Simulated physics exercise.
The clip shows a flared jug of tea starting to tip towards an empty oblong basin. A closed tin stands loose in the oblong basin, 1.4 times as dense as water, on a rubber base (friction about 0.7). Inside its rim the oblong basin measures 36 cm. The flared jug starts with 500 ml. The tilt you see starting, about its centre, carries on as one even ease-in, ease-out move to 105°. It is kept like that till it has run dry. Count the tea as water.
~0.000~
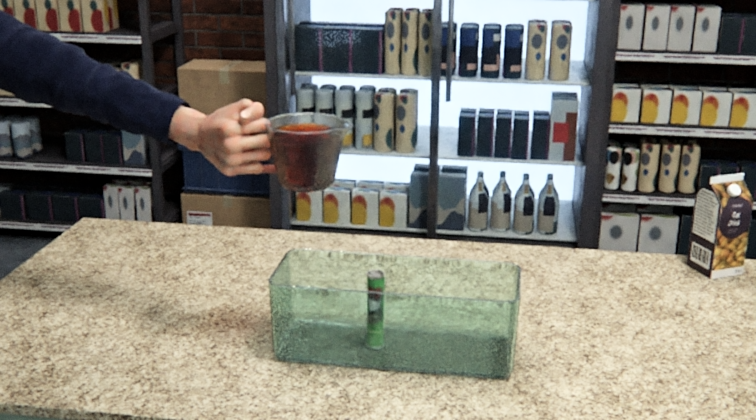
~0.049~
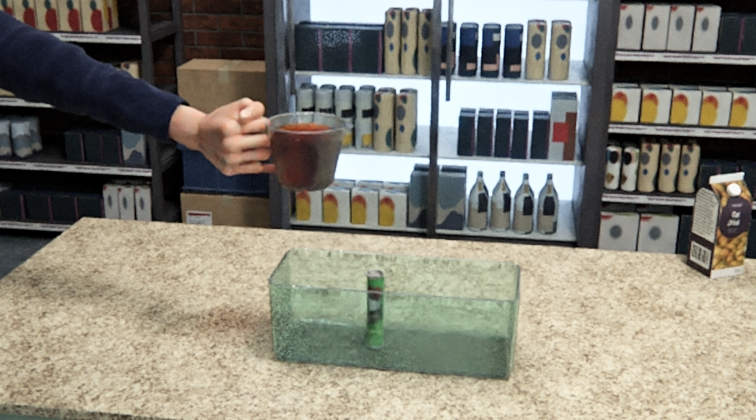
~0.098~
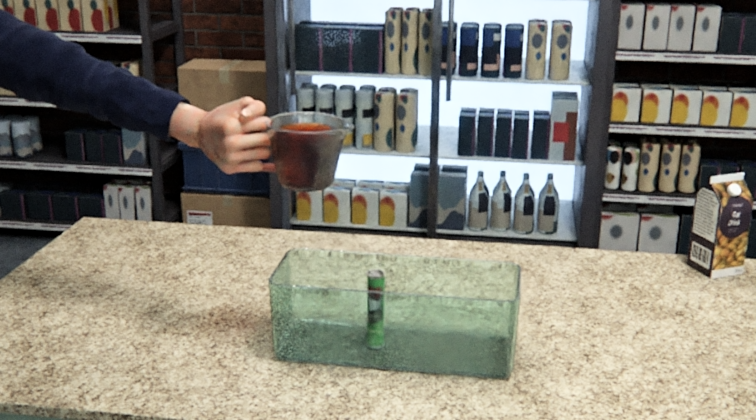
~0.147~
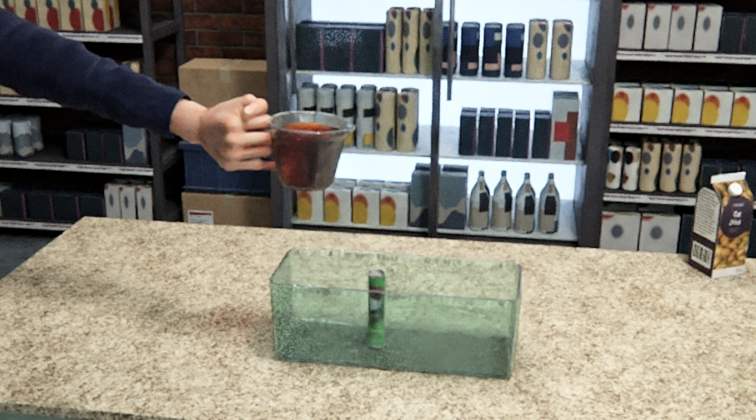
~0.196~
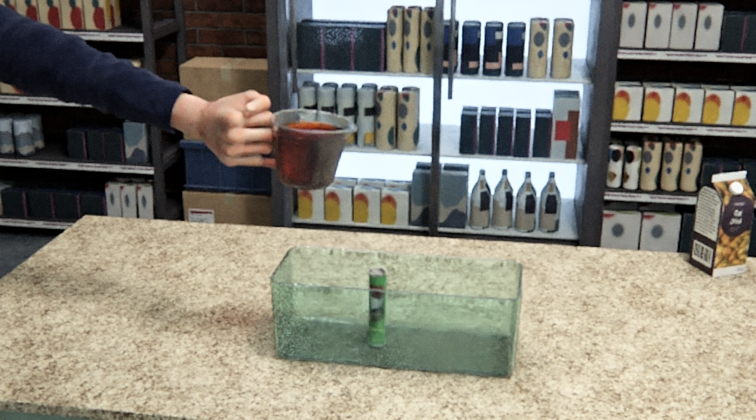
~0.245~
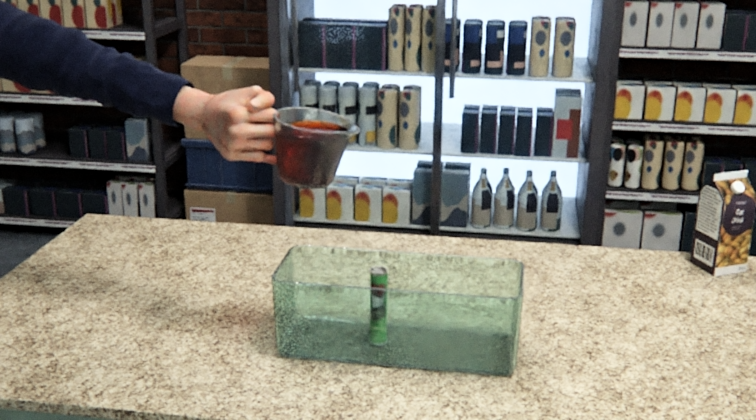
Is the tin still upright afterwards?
The tin stays up.
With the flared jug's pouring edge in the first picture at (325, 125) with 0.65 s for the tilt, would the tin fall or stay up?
Then it falls.
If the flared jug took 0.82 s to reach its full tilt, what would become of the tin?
Then it keeps standing.
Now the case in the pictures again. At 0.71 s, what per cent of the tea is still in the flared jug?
Near 68 in a hundred.
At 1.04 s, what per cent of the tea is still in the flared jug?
About 12 per cent.
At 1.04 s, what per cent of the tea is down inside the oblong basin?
Some 70 per cent.
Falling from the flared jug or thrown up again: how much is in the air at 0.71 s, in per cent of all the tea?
Near 24 in a hundred.
After 0.71 s the tilt is 61° and 68 per cent is still to pour; the tin stands where it began.
After 1.04 s the tilt is 96° and 11 per cent is still to pour; the tin stands where it began.
After 1.40 s the tilt is 105° and 0 per cent is still to pour; the tin stands where it began.
After 1.78 s the tilt is 105° and 0 per cent is still to pour; the tin stands where it began.
In the end the tin stands where it began.
